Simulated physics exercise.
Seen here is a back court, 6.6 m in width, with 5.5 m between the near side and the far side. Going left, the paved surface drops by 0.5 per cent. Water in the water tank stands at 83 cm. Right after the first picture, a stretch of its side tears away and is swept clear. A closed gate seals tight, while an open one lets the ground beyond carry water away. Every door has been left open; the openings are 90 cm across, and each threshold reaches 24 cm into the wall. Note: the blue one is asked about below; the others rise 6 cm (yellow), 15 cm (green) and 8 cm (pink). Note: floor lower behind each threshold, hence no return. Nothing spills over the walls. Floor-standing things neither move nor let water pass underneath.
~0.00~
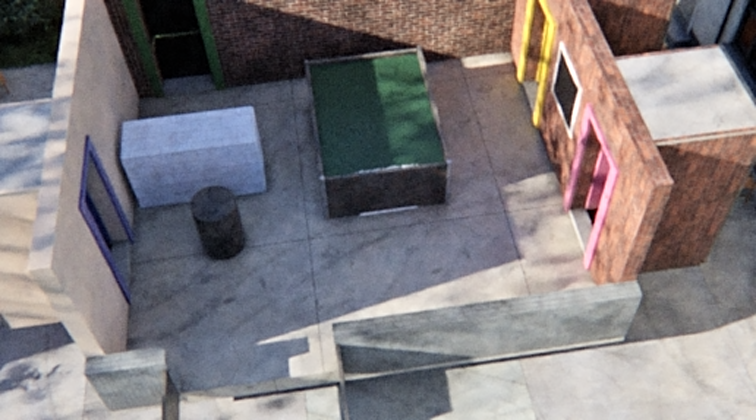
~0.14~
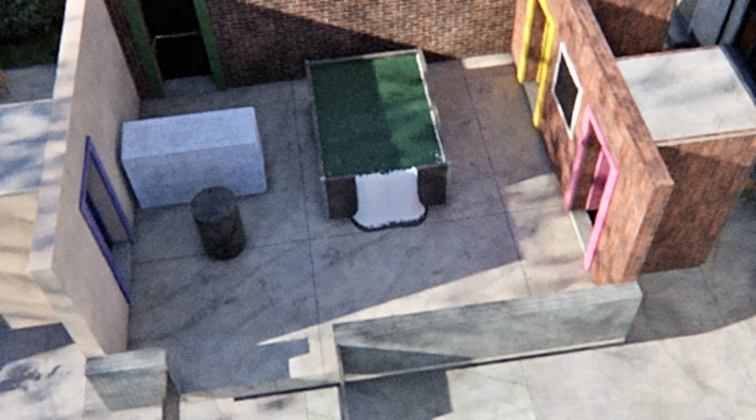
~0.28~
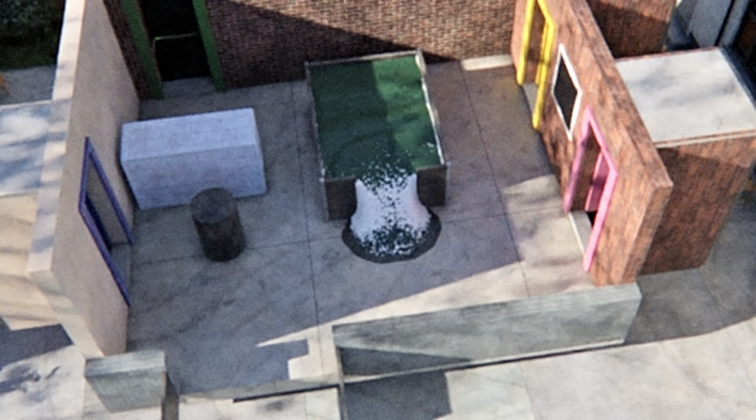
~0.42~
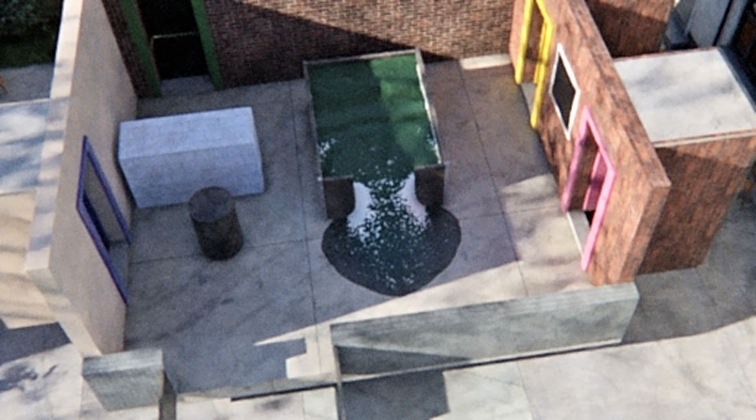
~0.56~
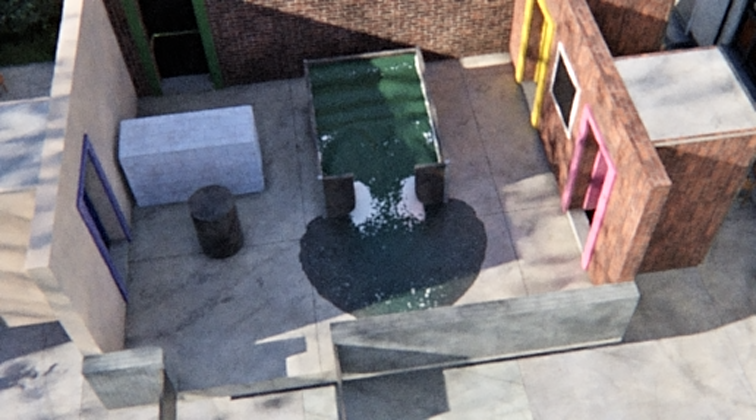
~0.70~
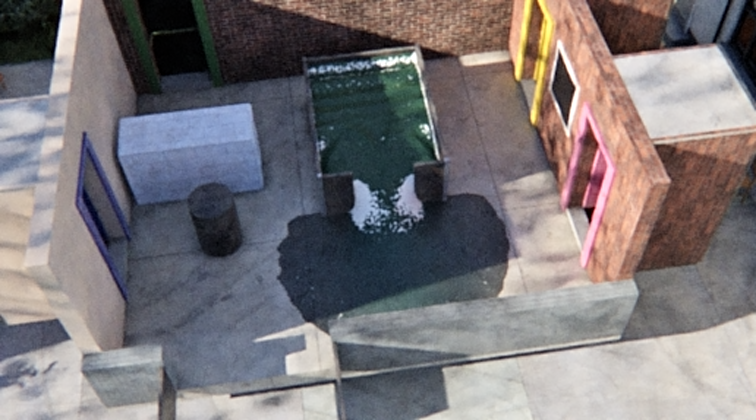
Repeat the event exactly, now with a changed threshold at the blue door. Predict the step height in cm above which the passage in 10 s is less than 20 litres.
About 6 cm of height.
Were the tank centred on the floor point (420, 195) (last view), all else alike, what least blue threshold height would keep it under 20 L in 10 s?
Then roughly 16 cm.
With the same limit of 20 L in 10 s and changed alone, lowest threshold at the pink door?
Door pink, min height approx. 13.5 cm.
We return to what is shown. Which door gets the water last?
Answer: Green.
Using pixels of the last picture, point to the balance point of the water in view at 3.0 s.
The balance point sits at roughly (392, 208).
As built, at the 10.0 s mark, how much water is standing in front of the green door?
It works out to about 5.5 centimetres deep.
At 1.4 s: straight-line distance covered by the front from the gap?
Near 3.6 metres, give or take.
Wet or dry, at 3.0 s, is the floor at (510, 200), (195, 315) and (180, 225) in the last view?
First wet through, second wet through, third bone-dry.
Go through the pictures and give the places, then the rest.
The first picture shows still water, 83 cm deep, in the water tank at (374, 114); the blue door at (110, 229) is dry.
In the second picture, water pours out at (387, 198) and has run 0.3 m, to (368, 228); about 8 cm deep outside, 83 cm at the back.
In the third picture, the gap is at (386, 199), the front 0.9 m out at (376, 258); the back of the water tank holds 83 cm.
In the fourth picture, the front is at (397, 292), 1.5 m from the gap at (385, 199); 2.1 m2 of floor is wet, 83 cm left at the back.
In the fifth picture, the front is at a hidden place, 2.2 m from the gap at (385, 197); 4.0 m2 of floor is wet, 82 cm left at the back.
In the sixth picture, the front is at a hidden place, 2.4 m from the gap at (384, 194); 5.9 m2 of floor is wet, 74 cm left at the back; the blue door at (107, 226), 3.9 m from the gap, is still 2.4 m from the nearest water.
After 1.4 s water covers 30 % of the floor, deepest (44 cm) near (391, 215); it has not reached the blue door.
After 3.0 s water covers 45 % of the floor, deepest (36 cm) near (595, 314); it has not reached the blue door.
After 10.0 s water covers 95 % of the floor, deepest (13 cm) near (513, 145); 9 cm at the blue door, 0 litres in over its 16 cm threshold.
At the blue door as built, the water arrived by 3.2 s and peaked near 11 cm at 9.0 s.
With a threshold of 5.5 cm, 28 litres would have come in within the 10 s; with 7.5 cm, 9 litres. So under 20 litres takes about 6 cm.
